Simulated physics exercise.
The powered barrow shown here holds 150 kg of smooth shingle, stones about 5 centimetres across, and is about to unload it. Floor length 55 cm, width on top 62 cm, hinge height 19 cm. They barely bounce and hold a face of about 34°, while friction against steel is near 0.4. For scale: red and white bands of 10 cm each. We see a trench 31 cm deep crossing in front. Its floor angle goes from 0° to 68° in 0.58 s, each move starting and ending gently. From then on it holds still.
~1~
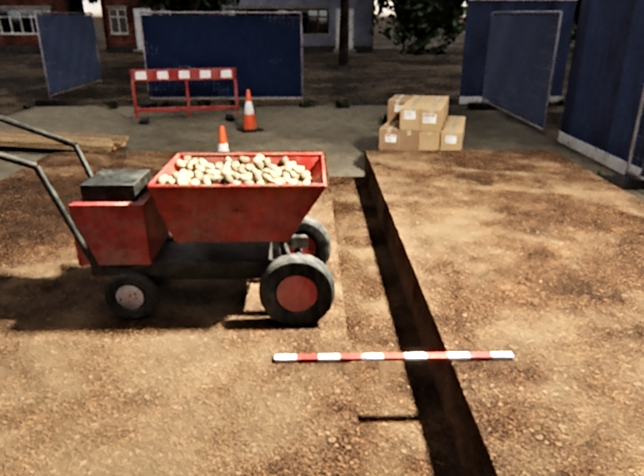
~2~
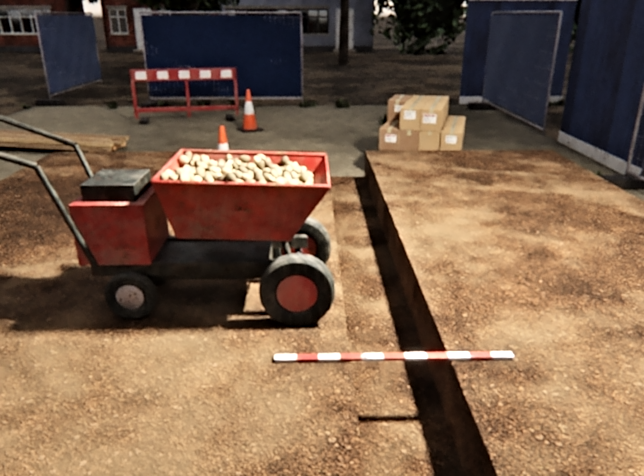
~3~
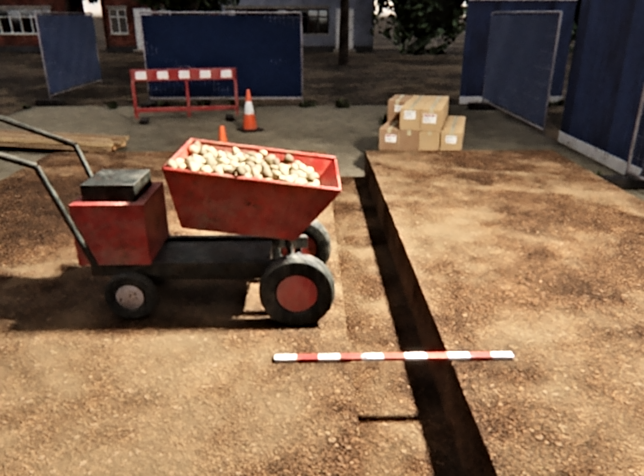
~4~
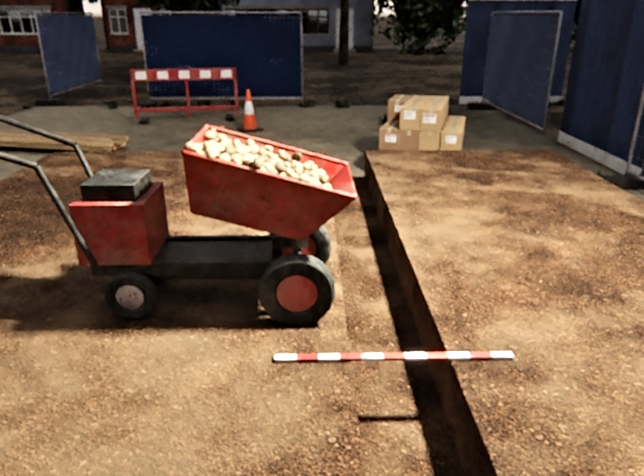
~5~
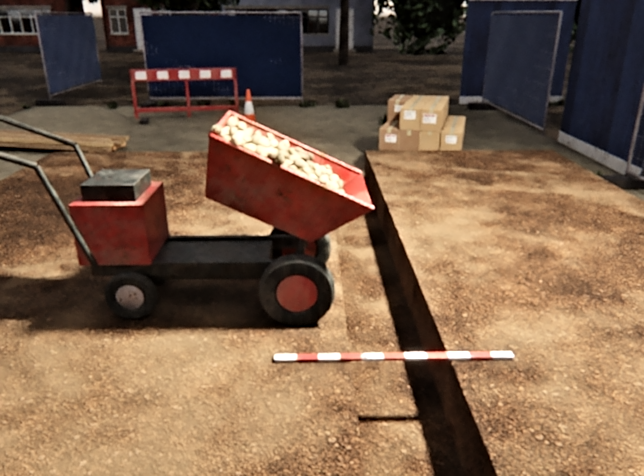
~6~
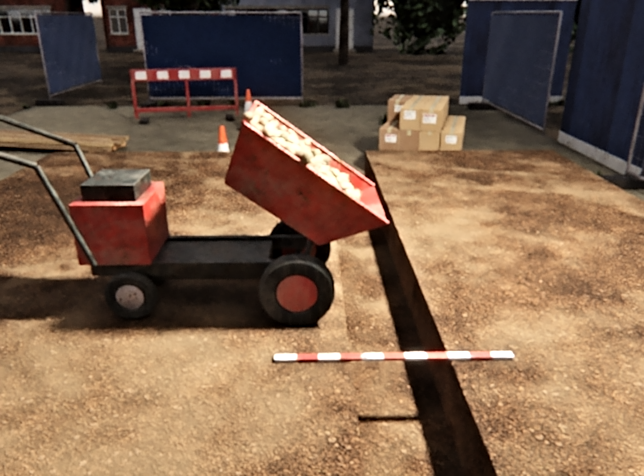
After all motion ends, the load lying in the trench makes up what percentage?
It makes up about 28 per cent.
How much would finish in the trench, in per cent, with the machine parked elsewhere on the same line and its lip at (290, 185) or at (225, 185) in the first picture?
I'd expect some 55 per cent, then some 90.
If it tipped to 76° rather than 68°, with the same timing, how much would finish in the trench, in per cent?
In that case some 25 per cent.
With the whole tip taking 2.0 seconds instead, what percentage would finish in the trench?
It would be near 50 per cent.
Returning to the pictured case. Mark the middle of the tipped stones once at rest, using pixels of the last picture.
At about pixel (471, 291) in the last view.
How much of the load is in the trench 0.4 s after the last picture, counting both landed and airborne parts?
Some 5 per cent.
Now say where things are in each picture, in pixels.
In the first picture, the tray is at 0°, its lip at (325, 186); the top of the load is at (243, 165).
In the second picture, the tray is at 2°, its lip at (329, 187); the top of the load is at (221, 161).
In the third picture, the tray is at 8°, its lip at (341, 191); the top of the load is at (204, 152).
In the fourth picture, the tray is at 16°, its lip at (356, 198); the top of the load is at (215, 139).
The fifth picture shows lip at (373, 209), floor tilted 25°, highest stones at (235, 126).
In the sixth picture, the tray is at 36°, its lip at (388, 223); the top of the load is at (259, 117).
Then, 0.1 s after the last picture the floor is at 57°, 100 % in the tray; the foremost stones are at (391, 229).
Then, 0.4 s after the last picture the floor is at 68°, 67 % in the tray, 5 % in the trench, 28 % past the trench; the foremost stones are at (475, 299).
Then, 0.7 s after the last picture the floor is at 68°, 21 % in the tray, 8 % in the trench, 72 % past the trench; the foremost stones are past the picture's edge.
Then, 2.7 s after the last picture the floor is at 68°, 0 % in the tray, 28 % in the trench, 72 % past the trench; the foremost stones are past the picture's edge.
